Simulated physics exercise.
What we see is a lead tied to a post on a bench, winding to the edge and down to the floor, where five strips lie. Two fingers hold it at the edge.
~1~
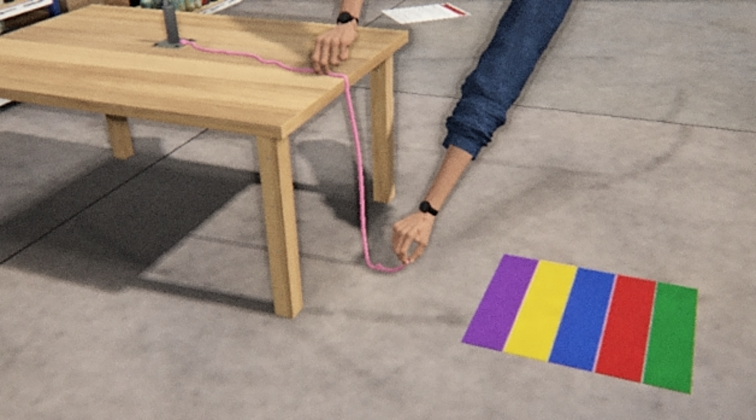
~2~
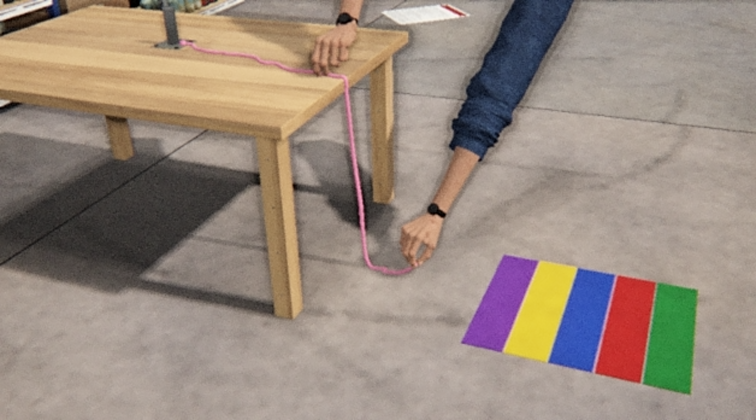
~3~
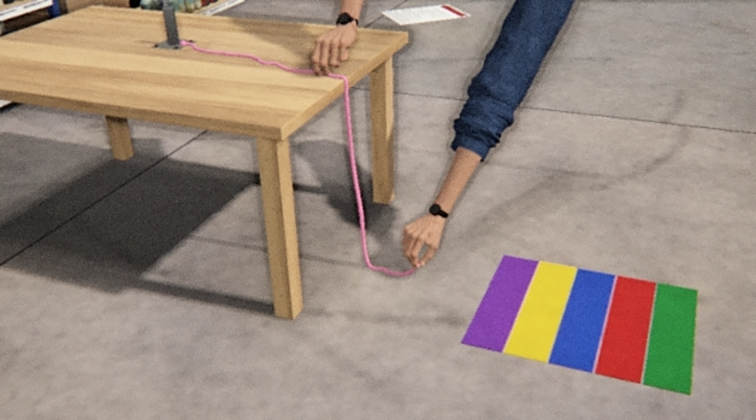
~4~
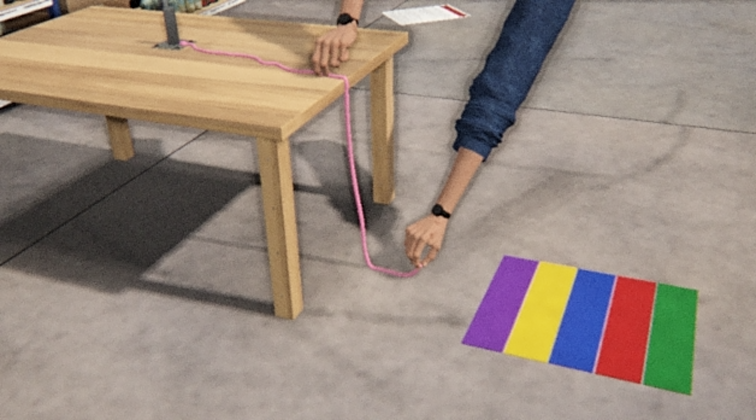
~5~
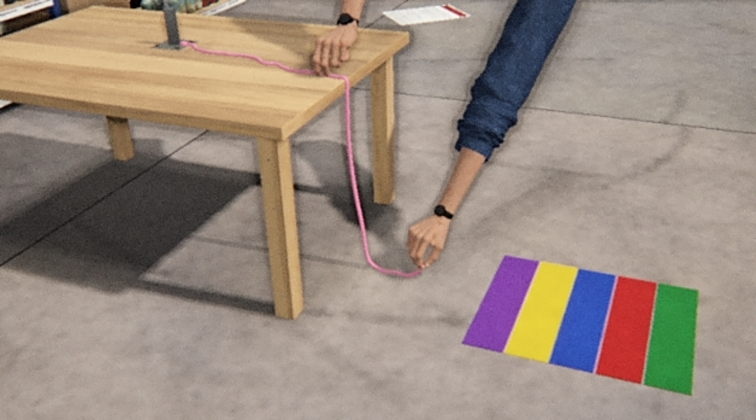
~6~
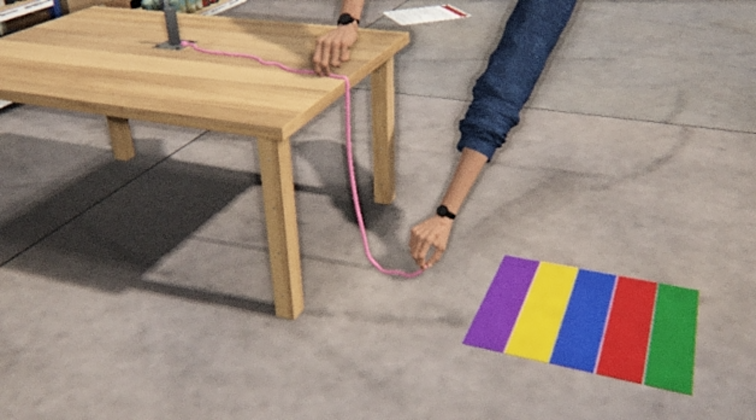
A hand holding a pink cord near the floor moves slightly right, toward colored strips.
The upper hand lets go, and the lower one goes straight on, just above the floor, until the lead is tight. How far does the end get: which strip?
It halts on the yellow strip.
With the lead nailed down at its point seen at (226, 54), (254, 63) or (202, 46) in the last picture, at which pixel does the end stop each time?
In that order: (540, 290), (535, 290) and (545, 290).
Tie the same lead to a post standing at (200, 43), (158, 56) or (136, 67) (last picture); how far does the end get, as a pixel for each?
In that order: (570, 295), (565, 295) and (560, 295).
A little later, end near (482, 277); short of the strips.
Next, end near (522, 285); over purple.
When it is tight, end near (546, 290); over yellow. Over yellow.
